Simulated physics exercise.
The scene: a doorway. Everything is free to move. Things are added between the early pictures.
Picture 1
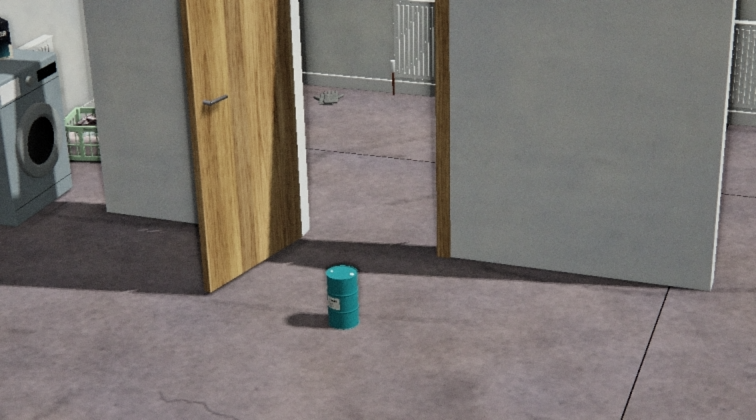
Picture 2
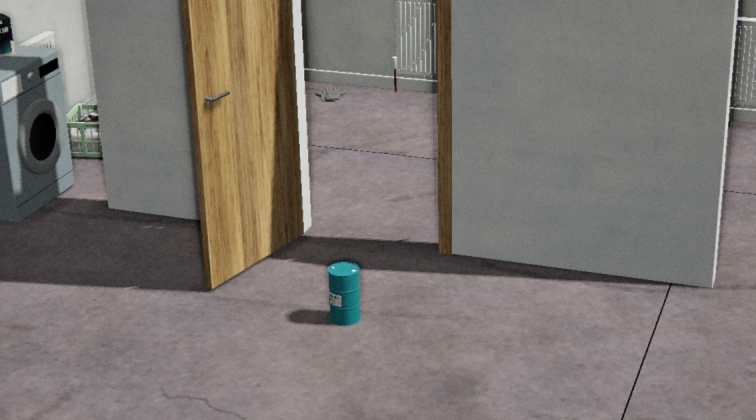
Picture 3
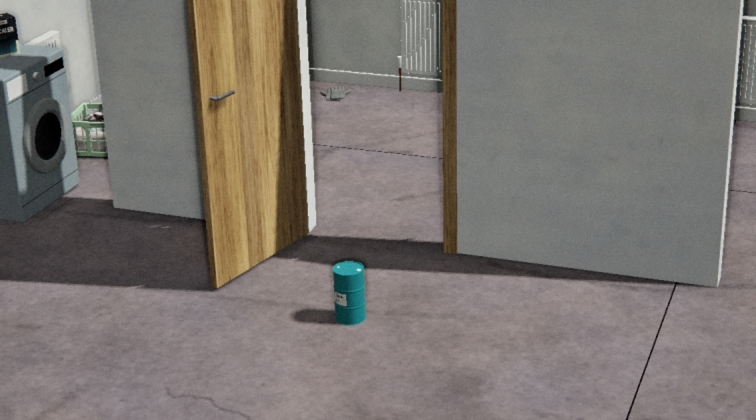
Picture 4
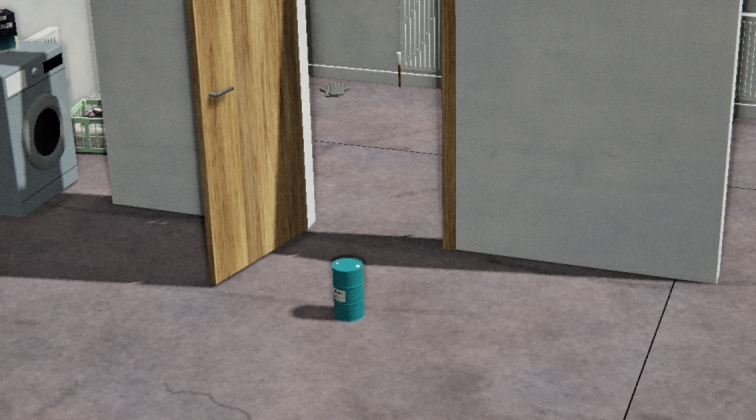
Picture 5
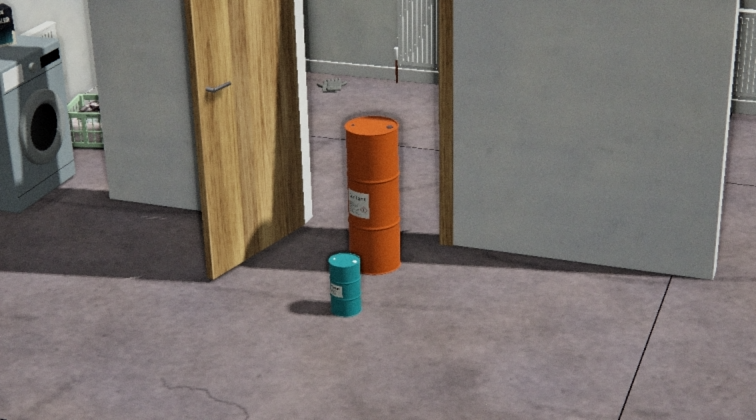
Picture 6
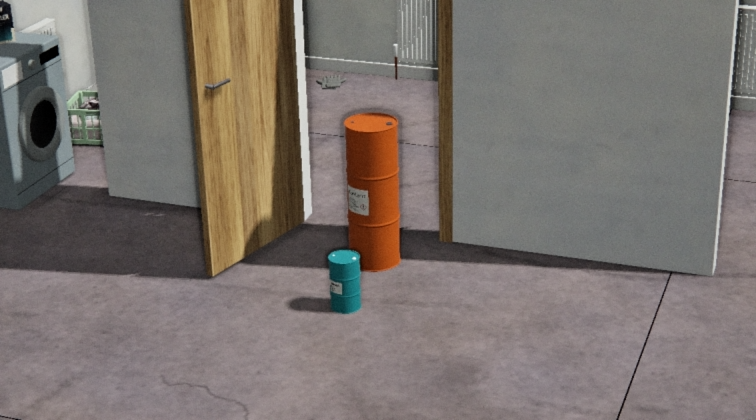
A tall orange drum appears suddenly partway through, standing in the doorway of a room with a grey concrete floor, seen from above at an angle. A small turquoise canister stands in front, near the centre, with a wide-open wooden door and grey-blue washing machine to the left and a grey wall to the right. The door, canister and drum stay still while the view shifts very slightly.
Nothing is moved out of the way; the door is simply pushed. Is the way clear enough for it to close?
In the end the door jams.
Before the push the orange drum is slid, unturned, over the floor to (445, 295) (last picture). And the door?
Then it closes.
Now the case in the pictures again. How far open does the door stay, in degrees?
About 35°.
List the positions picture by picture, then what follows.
Door wide open and still; turquoise canister (343, 298), in the first frame.
Door wide open and still; turquoise canister (345, 294), in the second frame.
Door wide open and still; turquoise canister (350, 293), in the third frame.
Door wide open and still; turquoise canister (348, 290), in the fourth frame.
Door wide open and still; turquoise canister (345, 285), in the fifth frame.
Door wide open and still; orange drum (373, 193); turquoise canister (345, 282), in the sixth frame.
Then, 0.80 s later than the last frame, door 83° open.
Then, 1.30 s later than the last frame, door 58° open.
Then, 1.70 s later than the last frame, door 39° open; orange drum moved a little near (382, 190).
When it is over, door 33° open; both as before. End places, in pixels of the last picture, orange drum near (392, 188).
